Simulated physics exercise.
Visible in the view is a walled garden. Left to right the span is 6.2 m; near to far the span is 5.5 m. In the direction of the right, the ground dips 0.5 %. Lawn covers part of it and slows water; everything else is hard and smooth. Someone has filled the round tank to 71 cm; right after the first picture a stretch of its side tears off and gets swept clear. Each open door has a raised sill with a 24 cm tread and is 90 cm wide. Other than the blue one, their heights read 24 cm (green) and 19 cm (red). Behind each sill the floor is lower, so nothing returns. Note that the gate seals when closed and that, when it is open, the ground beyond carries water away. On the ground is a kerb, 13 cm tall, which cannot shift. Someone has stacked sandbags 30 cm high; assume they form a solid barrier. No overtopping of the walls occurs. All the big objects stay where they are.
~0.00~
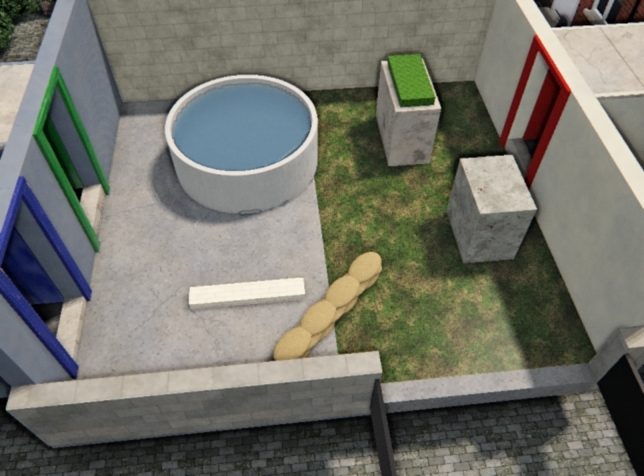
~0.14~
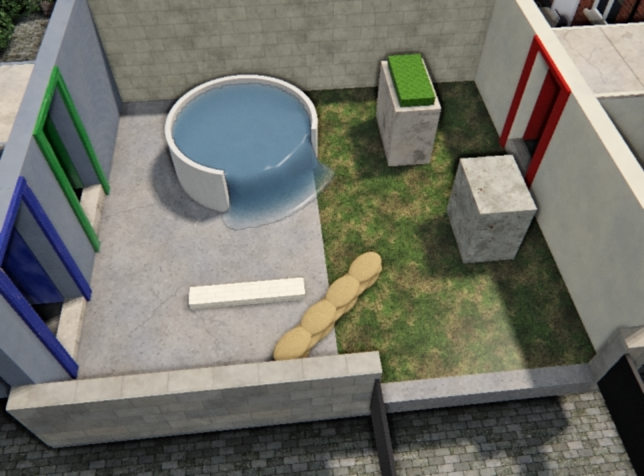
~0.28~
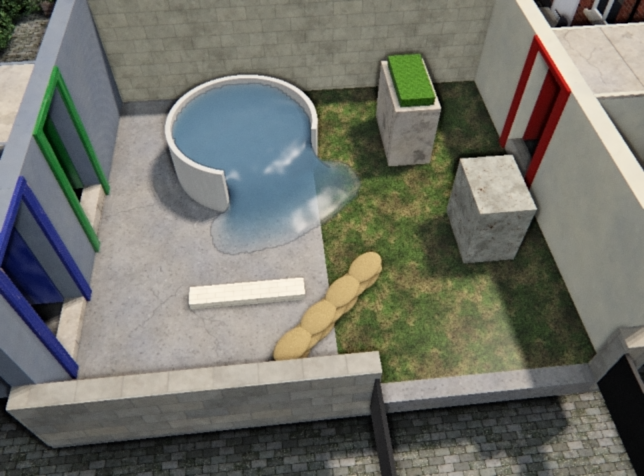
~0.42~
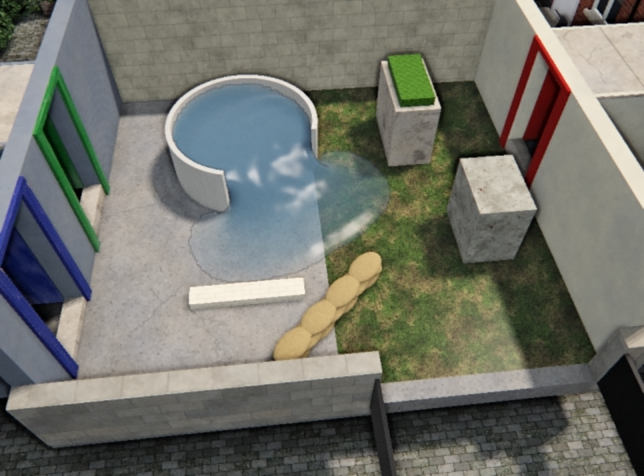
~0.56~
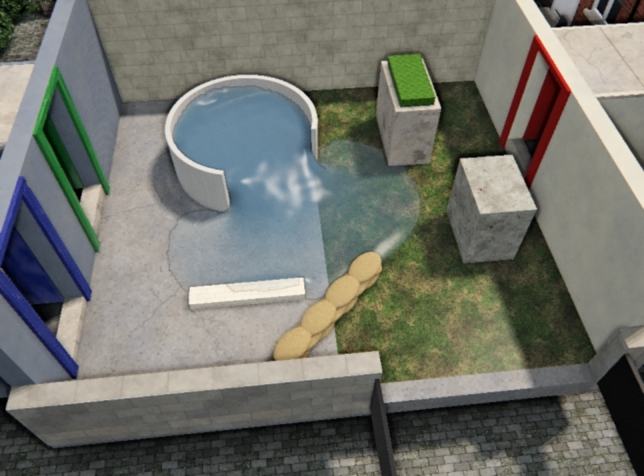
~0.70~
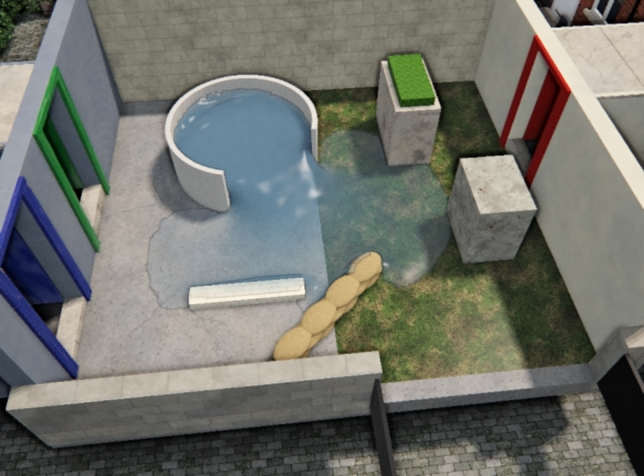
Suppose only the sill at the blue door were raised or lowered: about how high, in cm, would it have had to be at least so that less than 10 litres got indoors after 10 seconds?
It would have had to be about 15 cm high.
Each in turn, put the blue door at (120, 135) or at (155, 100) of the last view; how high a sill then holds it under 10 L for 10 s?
Minimums: Roughly 8.0 cm and 13.0 cm.
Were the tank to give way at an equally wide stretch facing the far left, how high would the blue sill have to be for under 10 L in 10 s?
In that case you'd want it roughly 10.5 cm high.
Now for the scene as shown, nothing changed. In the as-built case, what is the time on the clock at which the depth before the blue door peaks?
Approximately 3.0 s.
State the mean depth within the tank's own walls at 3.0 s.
I'd put it near 18 cm.
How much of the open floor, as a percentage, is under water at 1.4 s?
About 40 per cent.
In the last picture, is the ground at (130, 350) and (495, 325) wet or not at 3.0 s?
In that order: Wet, under water.
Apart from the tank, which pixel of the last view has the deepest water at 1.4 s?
(340, 281).
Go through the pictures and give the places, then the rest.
The first picture shows the round tank at (242, 125) is whole and still, 71 cm deep; the blue door at (50, 288) is dry.
In the second picture, the gap is at (283, 188), the front 0.3 m out at (234, 226); the back of the round tank holds 71 cm.
In the third picture, the gap is at (283, 191), the front 0.7 m out at (351, 192); the back of the round tank holds 71 cm.
In the fourth picture, the gap is at (283, 193), the front 1.2 m out at (381, 202); the back of the round tank holds 71 cm.
In the fifth picture, water pours out at (283, 193) and has run 1.7 m, to (402, 236); about 6 cm deep outside, 66 cm at the back.
In the sixth picture, the front is at (433, 255), 2.2 m from the gap at (283, 193); 7.0 m2 of floor is wet, 55 cm left at the back; 1.1 m in a straight line remain to the blue door at (50, 288).
After 1.4 s water covers 40 % of the floor, deepest (42 cm) near (340, 281); 2 cm at the blue door, 0 litres in over its 12 cm sill.
After 3.0 s water covers 70 % of the floor, deepest (28 cm) near (101, 410); 20 cm at the blue door, 2 litres in over its 12 cm sill.
After 10.0 s water covers 95 % of the floor, deepest (10 cm) near (362, 90); 5 cm at the blue door, 22 litres in over its 12 cm sill.
At the blue door as built, the water arrived by 1.4 s and peaked near 20 cm at 3.0 s.
With a sill of 13 cm, 17 litres would have come in within the 10 s; with 17.5 cm, 4 litres. So under 10 litres takes about 15 cm.
